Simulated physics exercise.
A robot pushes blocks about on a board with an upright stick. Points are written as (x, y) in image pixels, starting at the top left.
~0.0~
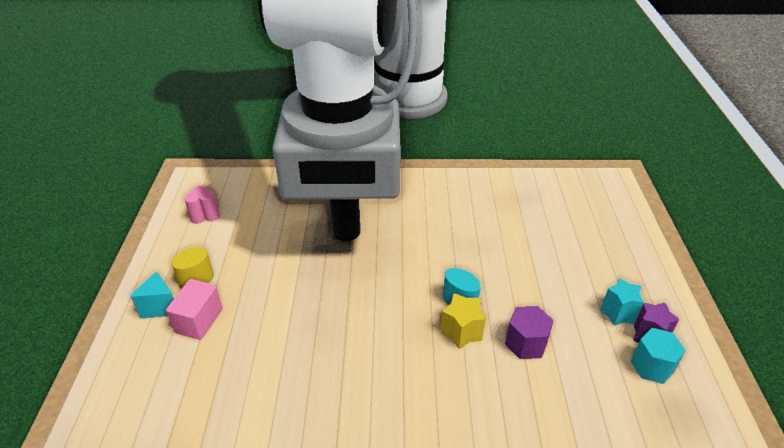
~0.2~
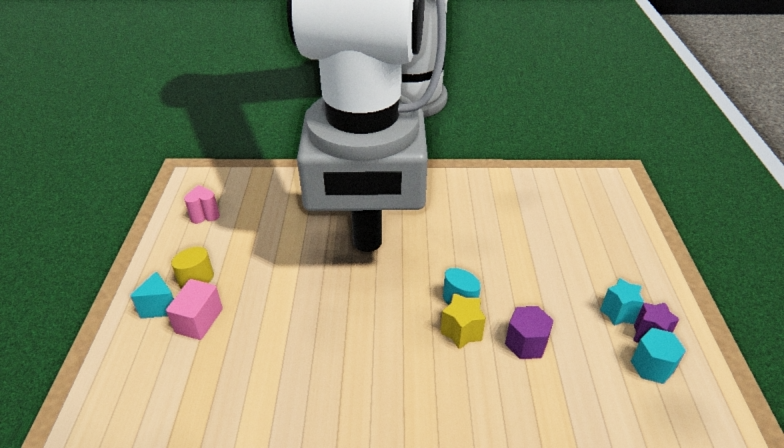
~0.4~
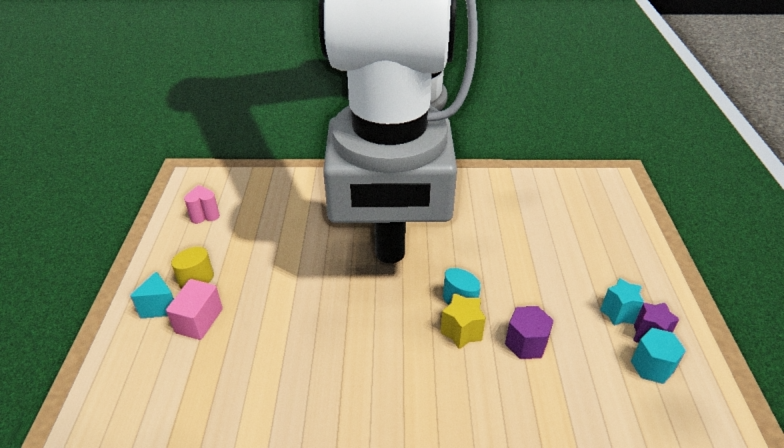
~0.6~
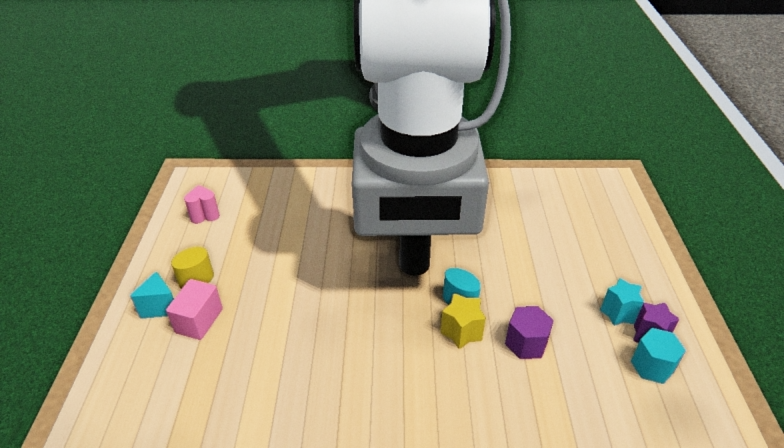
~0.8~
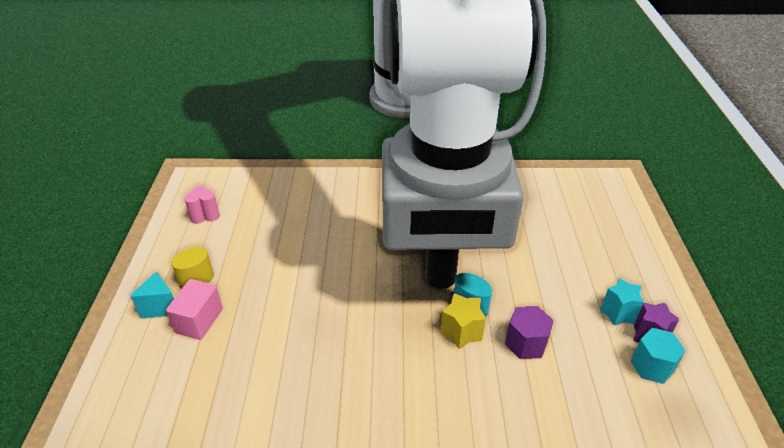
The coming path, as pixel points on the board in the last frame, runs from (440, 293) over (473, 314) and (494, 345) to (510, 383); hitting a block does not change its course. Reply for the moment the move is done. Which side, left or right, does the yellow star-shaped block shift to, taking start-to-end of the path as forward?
To the path's right.
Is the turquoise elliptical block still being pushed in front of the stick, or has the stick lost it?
The stick has lost it.
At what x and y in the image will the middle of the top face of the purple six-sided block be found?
It comes to (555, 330).
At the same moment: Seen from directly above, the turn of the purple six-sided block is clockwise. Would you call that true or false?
True
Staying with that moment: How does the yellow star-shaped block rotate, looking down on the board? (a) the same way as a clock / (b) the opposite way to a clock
a (the same way as a clock)
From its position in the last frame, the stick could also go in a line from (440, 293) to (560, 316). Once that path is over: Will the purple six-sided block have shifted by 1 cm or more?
I'd say yes.
On the path given first. One third of the way, stick (477, 300); yellow star-shaped block (467, 315); turquoise elliptical block (515, 300), turned 25° anticlockwise; purple six-sided block (542, 325), turned 25° clockwise.
Two thirds of the way, stick (498, 331); yellow star-shaped block (469, 333), turned 55° clockwise; turquoise elliptical block (529, 307), turned 75° anticlockwise; purple six-sided block (555, 330), turned 60° clockwise.
At the end, stick (513, 369); yellow star-shaped block (470, 337), turned 75° clockwise; turquoise elliptical block (529, 307), turned 75° anticlockwise; purple six-sided block (555, 330), turned 60° clockwise.
